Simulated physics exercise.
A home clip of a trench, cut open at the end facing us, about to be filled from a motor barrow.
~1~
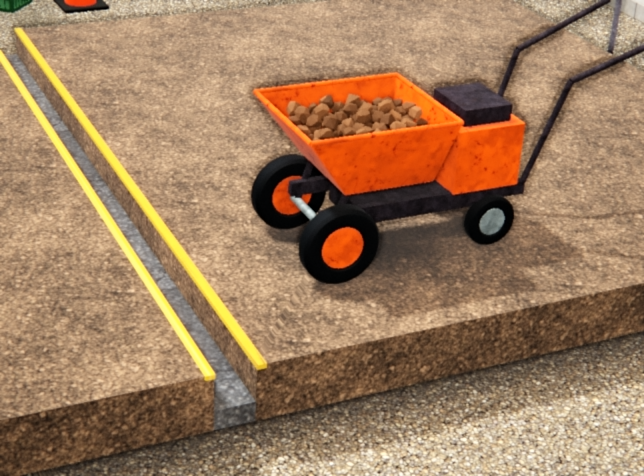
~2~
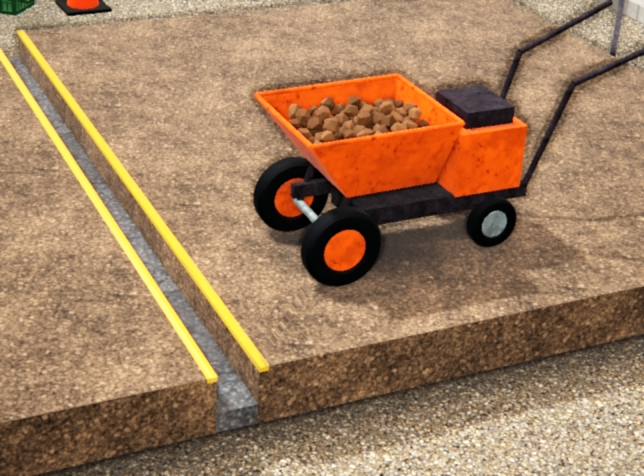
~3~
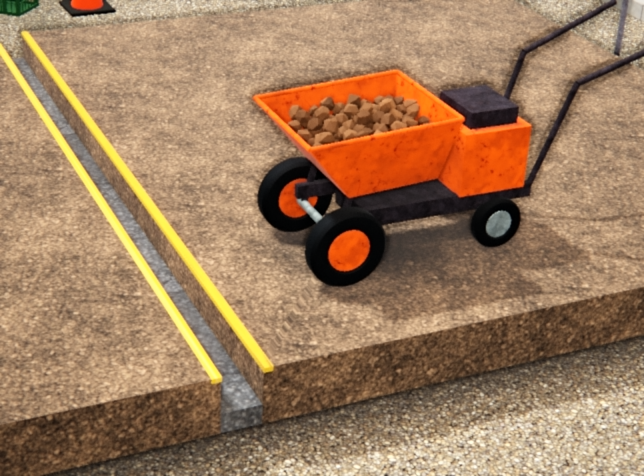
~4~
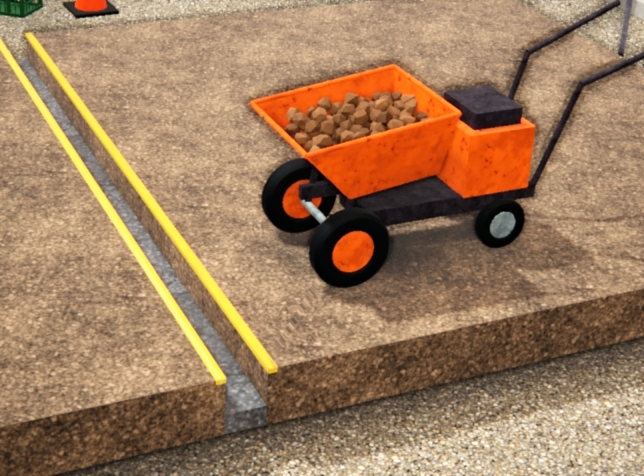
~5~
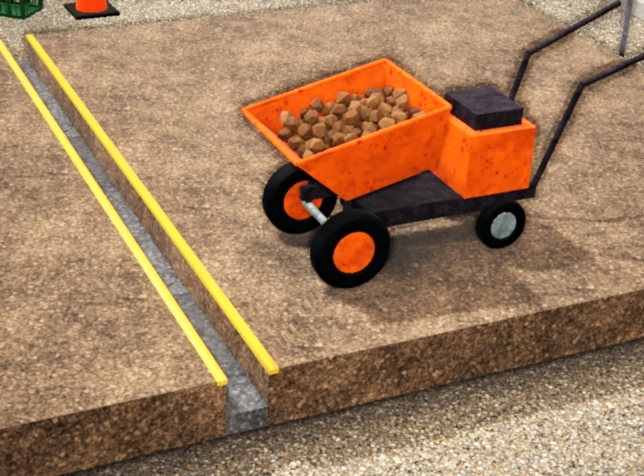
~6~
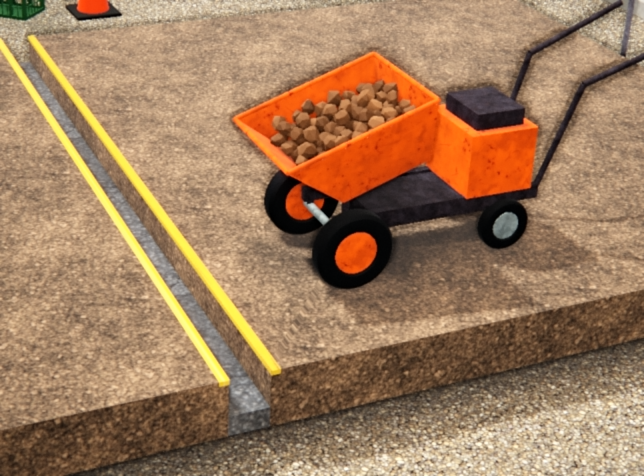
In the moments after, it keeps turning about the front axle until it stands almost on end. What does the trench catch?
In the trench: Over half.
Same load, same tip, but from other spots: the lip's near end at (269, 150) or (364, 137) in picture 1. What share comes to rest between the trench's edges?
First some 10, then 40 per cent.
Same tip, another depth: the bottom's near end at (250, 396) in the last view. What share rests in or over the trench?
Some 50 per cent.
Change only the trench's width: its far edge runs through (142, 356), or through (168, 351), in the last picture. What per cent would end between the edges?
The first gives 100 %, the second 100 %.
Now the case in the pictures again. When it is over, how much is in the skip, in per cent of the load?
Near 5 %.
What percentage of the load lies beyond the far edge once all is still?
Roughly 25 in a hundred.
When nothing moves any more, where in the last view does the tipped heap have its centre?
At about (180, 281).
Shortly afterwards, skip tipped steeply; the whole lot in the skip.
Next, skip tipped right over; the bulk in the skip; a little in or heaped over the trench; only a few beyond it; only a few falling.
Some moments later, skip tipped right over; near a quarter in the skip; only a few short of the trench; near half in or heaped over the trench; near a quarter beyond it.
In the end, skip tipped right over; only a few in the skip; a little short of the trench; near two thirds in or heaped over the trench; near a quarter beyond it.
